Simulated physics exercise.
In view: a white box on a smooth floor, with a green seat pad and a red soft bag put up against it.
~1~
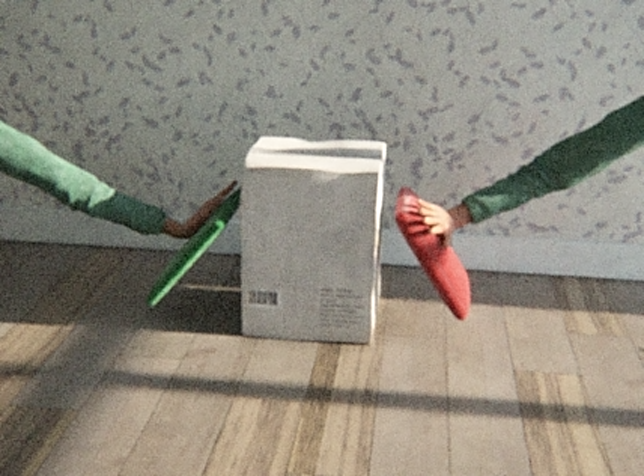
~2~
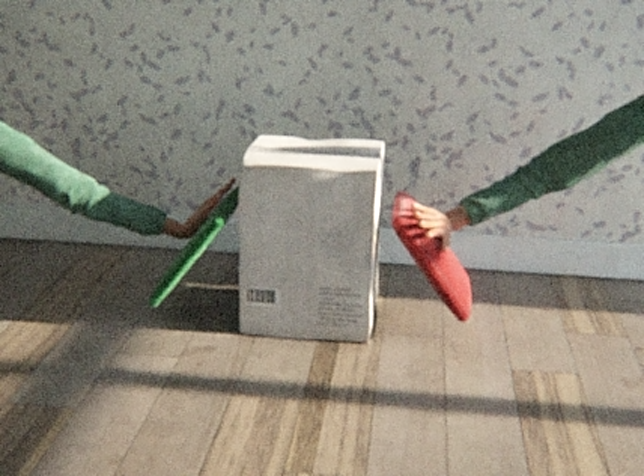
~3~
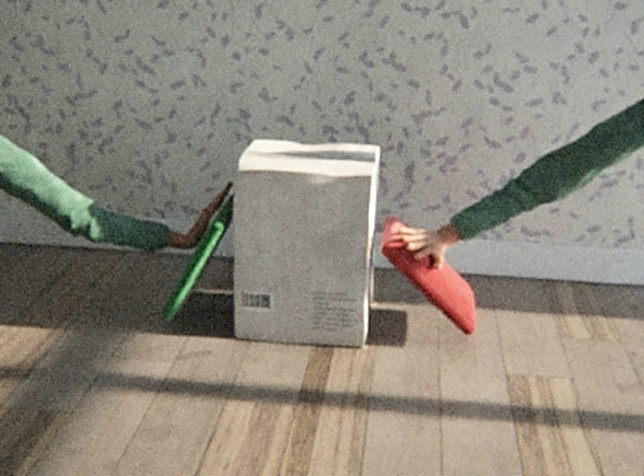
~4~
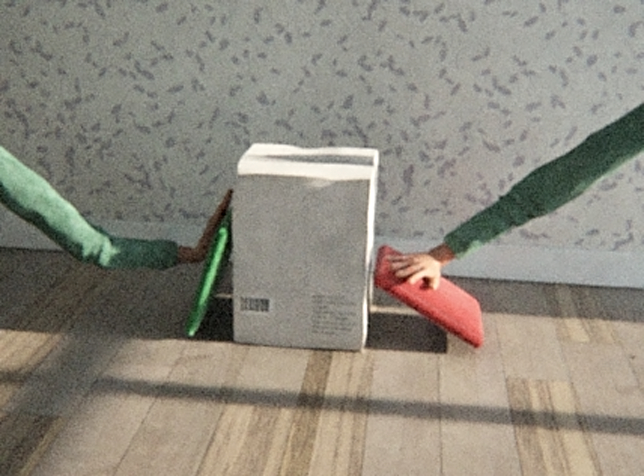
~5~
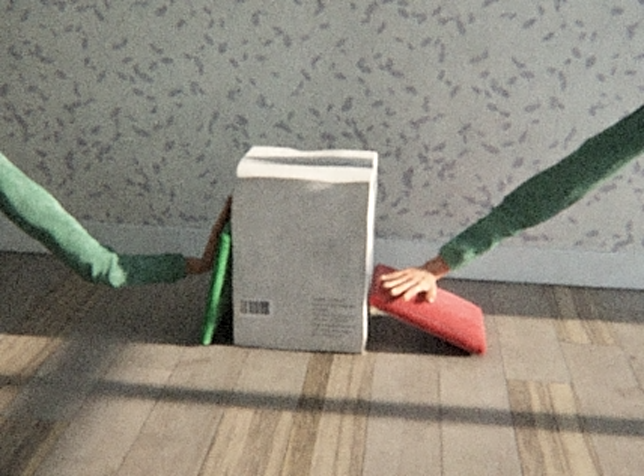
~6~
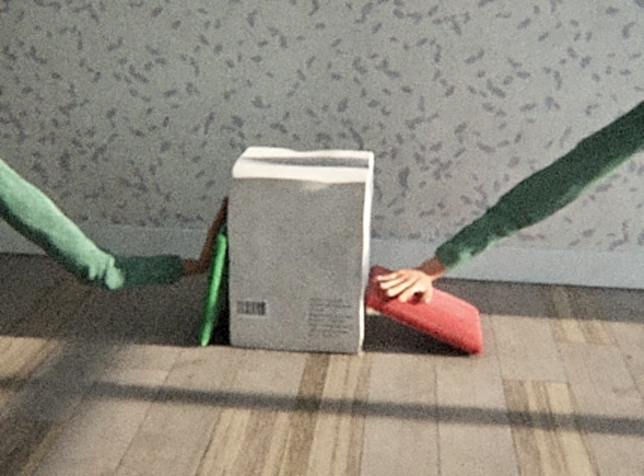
Two green-sleeved arms reach in from either side, lowering a green seat pad on the left and a red soft bag on the right against a white box. The box stands on a wooden floor before a speckled grey wall, seen from the front and slightly above. The pad swings nearly upright while the bag tilts to a low slant, the view shifting very slightly.
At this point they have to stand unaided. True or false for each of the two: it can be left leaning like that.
Green seat pad: True; red soft bag: False.
Then, 0.26 s past the final frame, seat pad still up near (224, 271); soft bag flat on the floor near (427, 324).
When it is over, seat pad still up near (224, 271); soft bag flat on the floor near (427, 325). The green seat pad holds its lean and the red soft bag slides down flat.
